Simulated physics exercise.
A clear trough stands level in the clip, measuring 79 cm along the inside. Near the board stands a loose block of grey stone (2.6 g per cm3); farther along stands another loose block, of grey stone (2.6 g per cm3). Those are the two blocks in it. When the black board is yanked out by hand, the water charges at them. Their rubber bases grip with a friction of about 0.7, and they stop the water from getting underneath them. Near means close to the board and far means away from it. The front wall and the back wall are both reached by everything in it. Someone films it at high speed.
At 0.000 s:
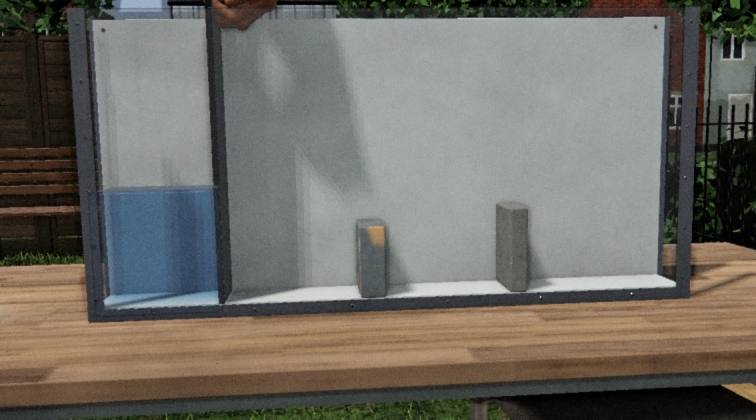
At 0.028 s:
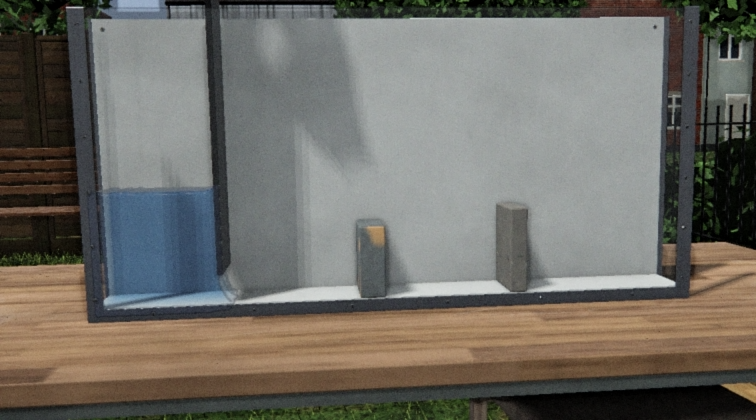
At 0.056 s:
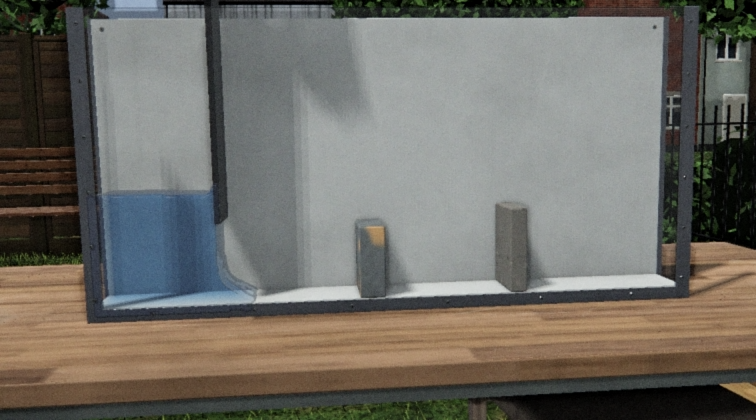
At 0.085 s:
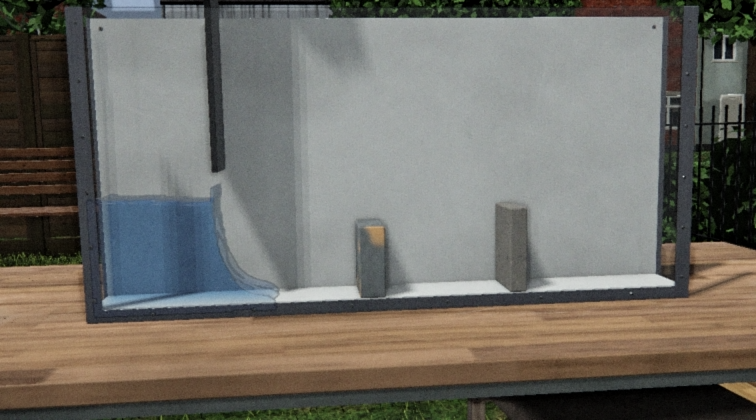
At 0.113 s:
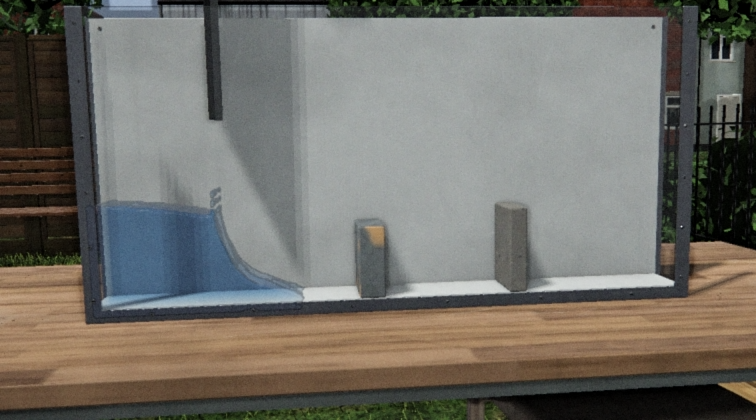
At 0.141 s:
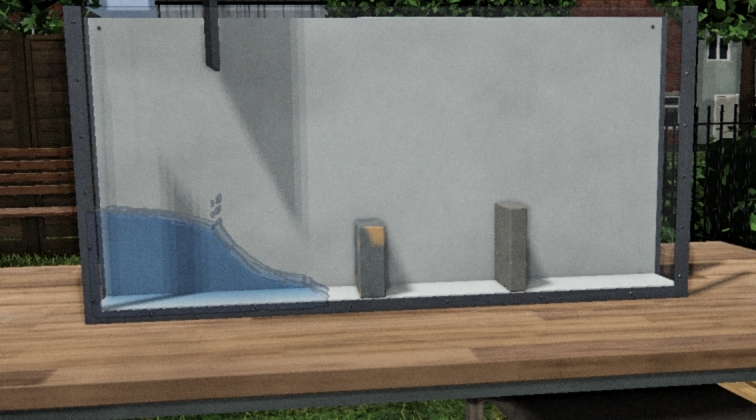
On a wooden tabletop outdoors, with a bench, fence, greenery and brick buildings behind, a clear trough in a dark frame is seen from the front by a still camera. Blue water stands behind a black board at the left, and two upright grey stone blocks, the nearer marked orange, stand to the right. A hand pulls the board upward, and the water slumps and spreads rightward along the floor in a curving slope.
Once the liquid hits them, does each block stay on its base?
Near one - no, it goes over. Far one - yes, it stays.
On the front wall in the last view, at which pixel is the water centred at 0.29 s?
Centre of mass, front wall: Approx. (235, 273).
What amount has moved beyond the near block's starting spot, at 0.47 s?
Roughly 18 per cent.
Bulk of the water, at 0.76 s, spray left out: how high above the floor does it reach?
Peak height: Approx. 6.5 cm.
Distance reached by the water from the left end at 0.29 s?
By then it's made it to close to 36 cm from the left end.
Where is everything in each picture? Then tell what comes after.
In the first picture, level at the left end (105, 194); front at (218, 302); board bottom (221, 303); the near block's top is at (372, 230); the far block's top is at (520, 213).
In the second picture, level at the left end (104, 195); front at (229, 301); board bottom (220, 273).
In the third picture, level at the left end (104, 198); front at (249, 301); board bottom (217, 223).
In the fourth picture, level at the left end (104, 203); front at (272, 300); board bottom (214, 171).
In the fifth picture, level at the left end (103, 209); front at (298, 299); board bottom (212, 117).
In the sixth picture, level at the left end (103, 214); front at (325, 298); the board is clear; the near block's top is at (372, 230); the far block's top is at (519, 212).
By 0.29 s the front has run 35 cm from the left wall, the near block leans 4° and the far block is upright.
By 0.47 s the near block leans 32° and the far block is upright.
By 0.76 s the near block lies flat and the far block is upright.
At rest the near block lies flat and the far block is upright; 0 per cent of the water is past where the far block first stood.
